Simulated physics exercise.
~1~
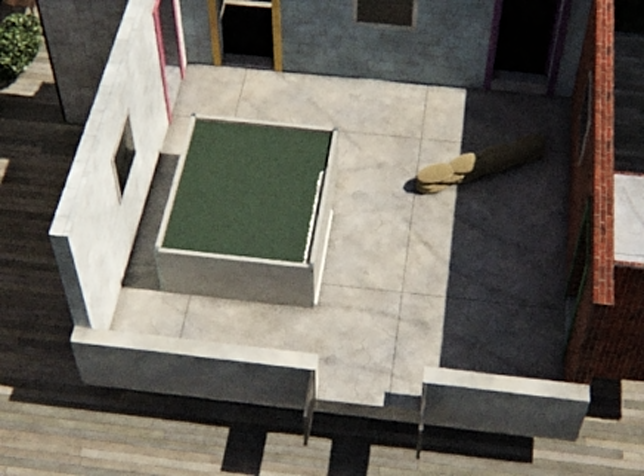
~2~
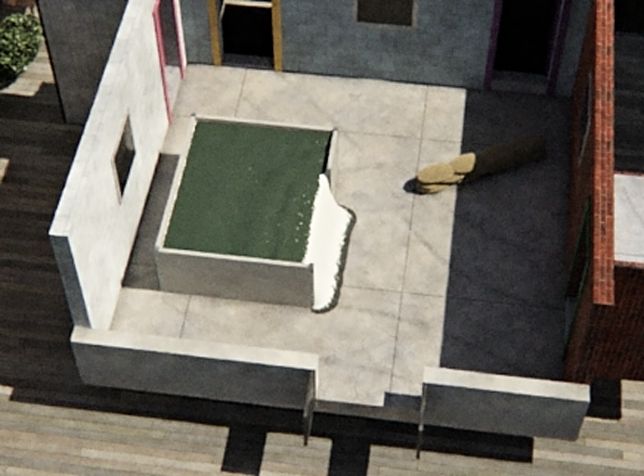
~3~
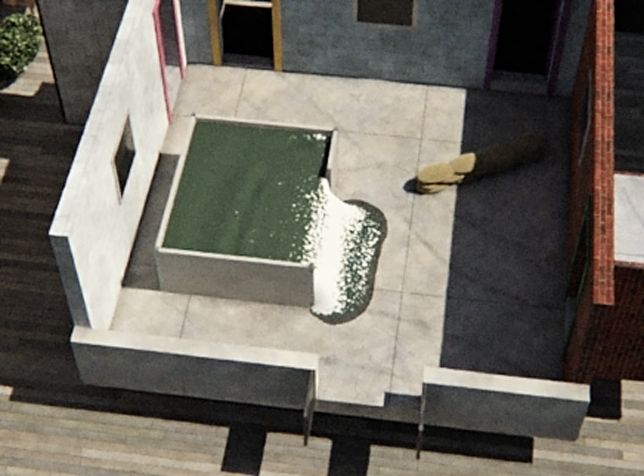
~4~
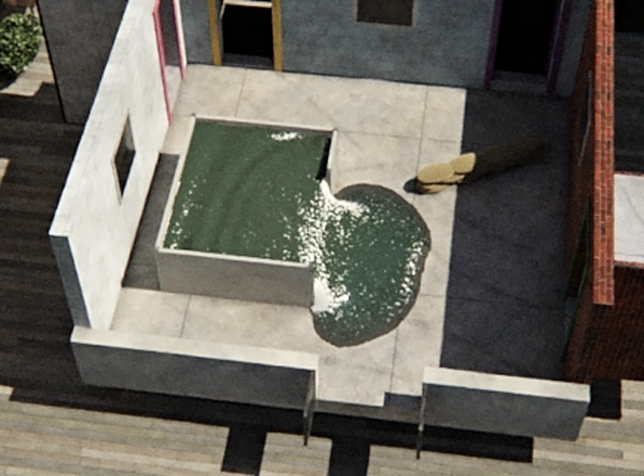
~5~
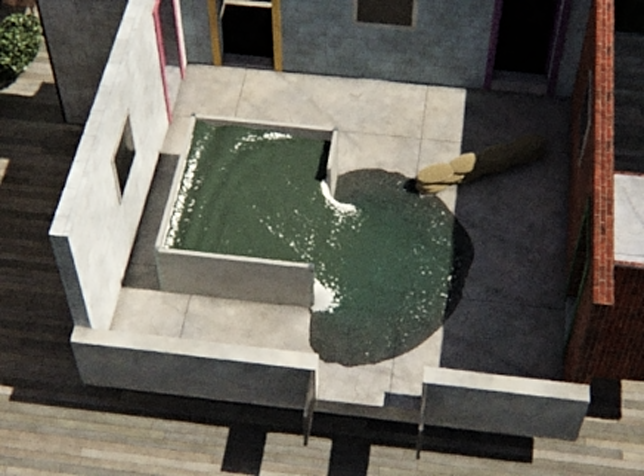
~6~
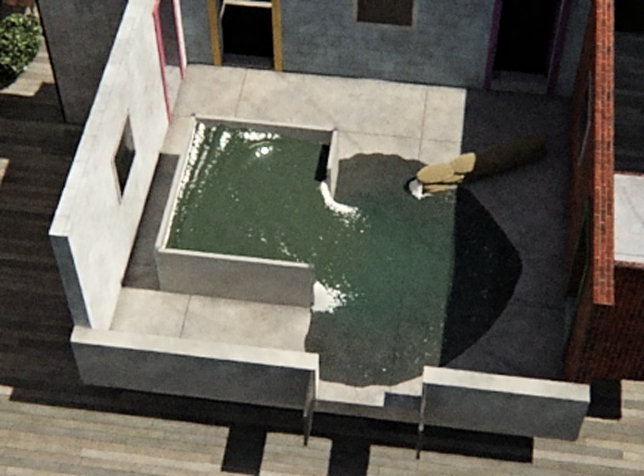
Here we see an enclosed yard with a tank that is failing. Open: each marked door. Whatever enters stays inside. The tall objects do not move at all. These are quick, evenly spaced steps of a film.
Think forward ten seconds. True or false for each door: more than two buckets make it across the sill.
Pink door: False; green door: True; purple door: False; yellow door: True.
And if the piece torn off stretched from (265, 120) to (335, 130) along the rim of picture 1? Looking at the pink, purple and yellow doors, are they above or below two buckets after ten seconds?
Result - pink door: Within bounds; purple door: Beyond the limit; yellow door: Beyond the limit.
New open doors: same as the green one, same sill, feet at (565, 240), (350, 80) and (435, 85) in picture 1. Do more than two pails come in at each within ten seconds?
Exceeds the limit; falls short; falls short.
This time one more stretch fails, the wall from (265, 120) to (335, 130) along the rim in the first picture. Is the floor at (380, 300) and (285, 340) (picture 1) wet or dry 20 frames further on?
Order as given: Unwetted, then unwetted.
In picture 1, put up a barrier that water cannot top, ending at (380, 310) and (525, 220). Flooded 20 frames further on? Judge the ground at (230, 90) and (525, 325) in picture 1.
Taking the points in order, the first is high and dry and the second is inundated.
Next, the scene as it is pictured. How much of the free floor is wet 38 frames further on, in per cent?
I'd say close to 85 per cent.
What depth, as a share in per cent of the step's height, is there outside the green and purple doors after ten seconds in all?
Readings, in sequence: 70 percent and 30 percent.
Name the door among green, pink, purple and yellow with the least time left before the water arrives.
The green door, I reckon.
A moment on, water covers 45 % of the floor; the pink door not reached, the green door over two buckets in, the purple door not reached, the yellow door not reached.
Next, water covers 45 % of the floor; the pink door not reached, the green door far over two buckets in, the purple door wet at the sill, nothing in, the yellow door not reached.
Then, water covers 50 % of the floor; the pink door not reached, the green door far over two buckets in, the purple door under two buckets in, the yellow door not reached.
Later, water covers 85 % of the floor; the pink door wet at the sill, nothing in, the green door far over two buckets in, the purple door under two buckets in, the yellow door wet at the sill, nothing in.
In the end, water covers 95 % of the floor; the pink door wet at the sill, nothing in, the green door far over two buckets in, the purple door under two buckets in, the yellow door over two buckets in.
